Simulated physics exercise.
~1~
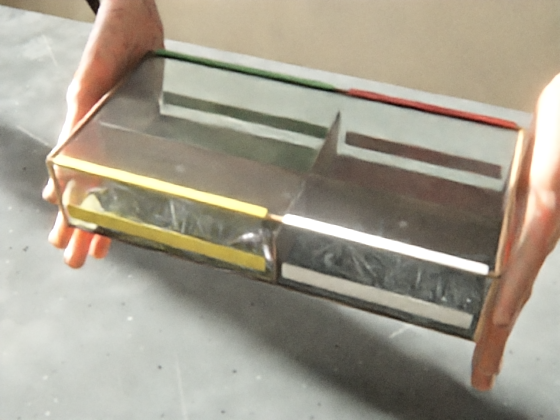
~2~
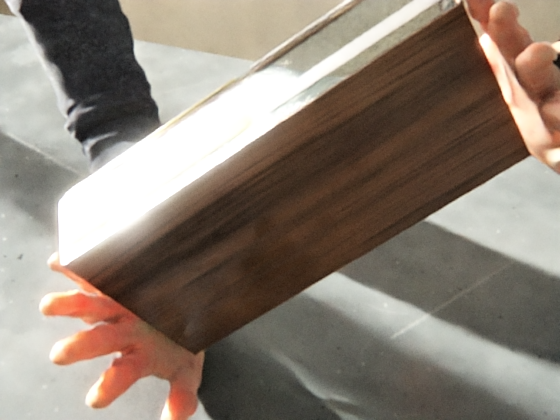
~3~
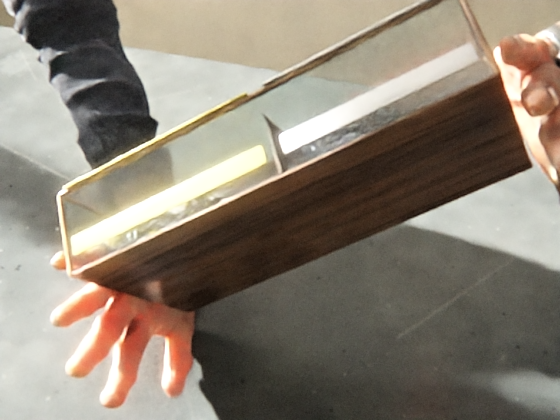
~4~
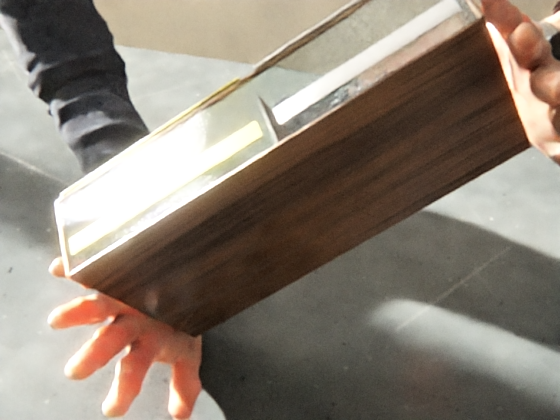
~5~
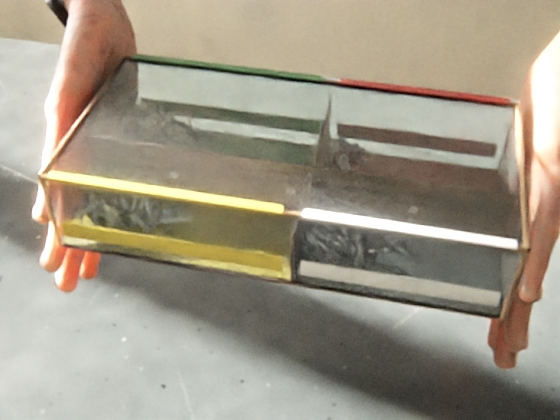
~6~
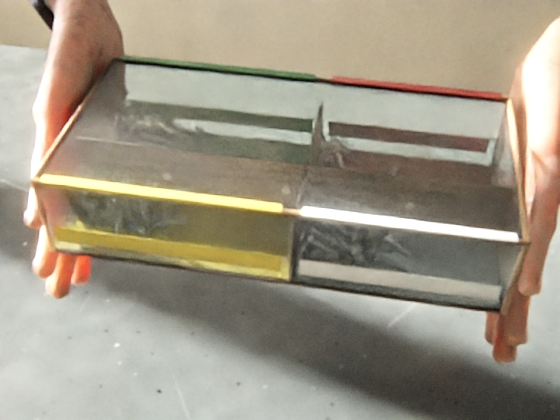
The clip opens with two hands holding a shut, clear-sided box above a grey surface, its four compartments marked by green, red, yellow and white strips, with small metallic pieces inside. The hands tip the box up steeply on a slant, bringing its dark wooden underside into view while glare whitens the clear side. They ease it partway back, showing the yellow and white strips again, then tip it up once more. Finally they bring it back level and hold it nearly still, with pieces gathered behind the yellow and white strips and only a few in the red compartment.
